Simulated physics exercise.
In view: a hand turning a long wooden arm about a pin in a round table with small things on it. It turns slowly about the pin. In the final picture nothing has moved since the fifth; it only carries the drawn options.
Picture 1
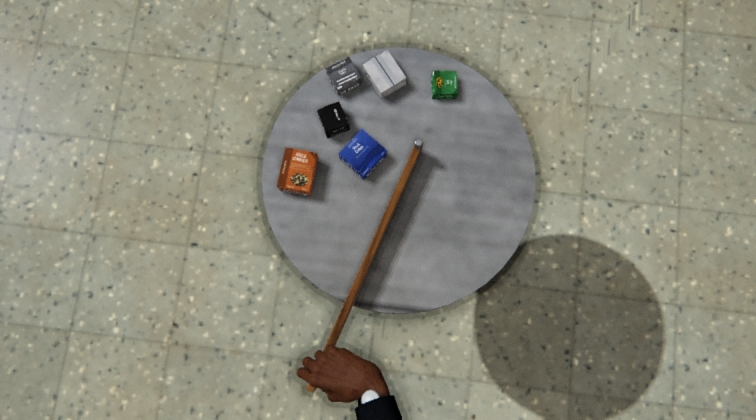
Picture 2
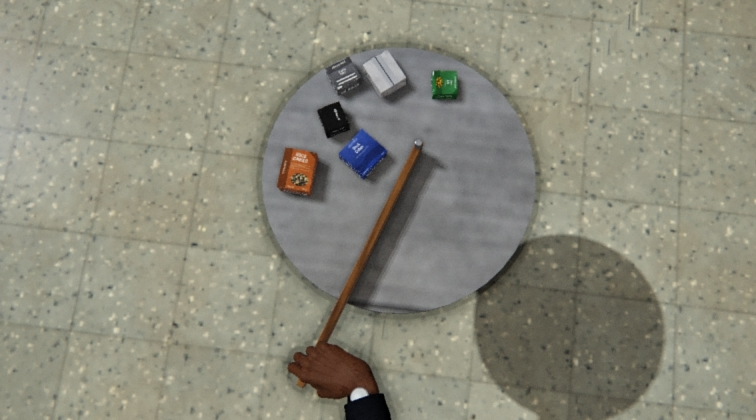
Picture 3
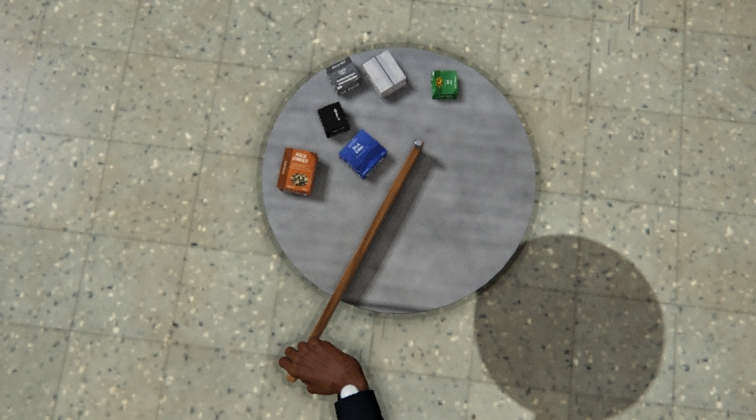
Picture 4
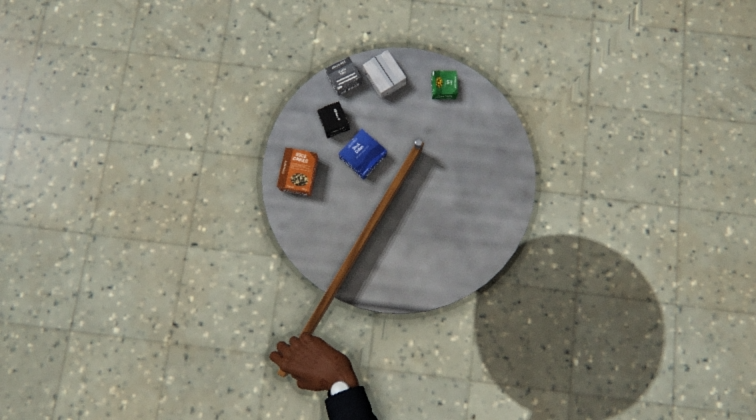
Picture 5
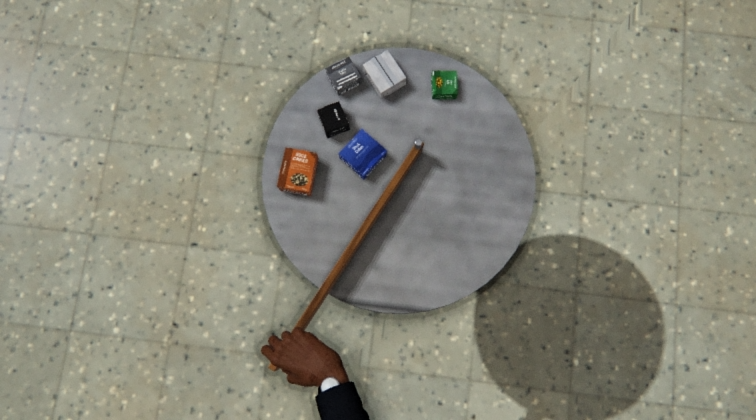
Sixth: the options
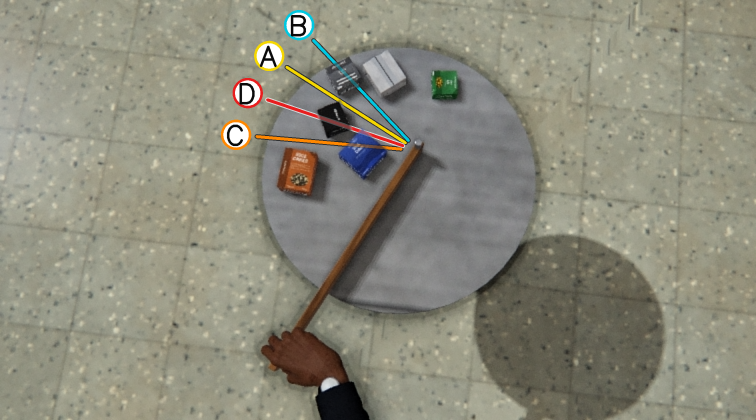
On a round grey table set with small coloured boxes and packets, a hand slowly swung the near end of a long wooden arm to the left, while the small things stayed still.
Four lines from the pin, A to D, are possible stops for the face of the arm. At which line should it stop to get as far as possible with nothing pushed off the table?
Line D.
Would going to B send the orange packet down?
Yes.
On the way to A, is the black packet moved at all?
By then, yes.
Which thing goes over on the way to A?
The orange packet.
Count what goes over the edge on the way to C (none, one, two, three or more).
By then, none.
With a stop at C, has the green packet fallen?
By then, no.
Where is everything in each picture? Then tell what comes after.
In the first picture, white box (384, 74); green packet (444, 85); grey box (344, 76).
In the second picture, arm (381, 222); black packet (333, 120).
In the third picture, arm (378, 220); orange packet (298, 172).
In the fourth picture, arm (375, 219); green packet (444, 85).
In the fifth picture, arm (371, 217); black packet (333, 120); blue packet (363, 154); orange packet (298, 172).
On the marked copy, A at (346, 105); B at (360, 90); C at (329, 143); D at (335, 123).
Taking D. A third of the way, arm (343, 187); grey box (344, 76); white box (384, 74).
Two thirds of the way, arm (333, 148); orange packet (287, 130); black packet (331, 114).
When it is over, arm (338, 119); orange packet (304, 88); black packet (330, 104); nothing has fallen.
As for the rest, A drops the orange packet; B drops the orange packet and grey box; C is safe but short.
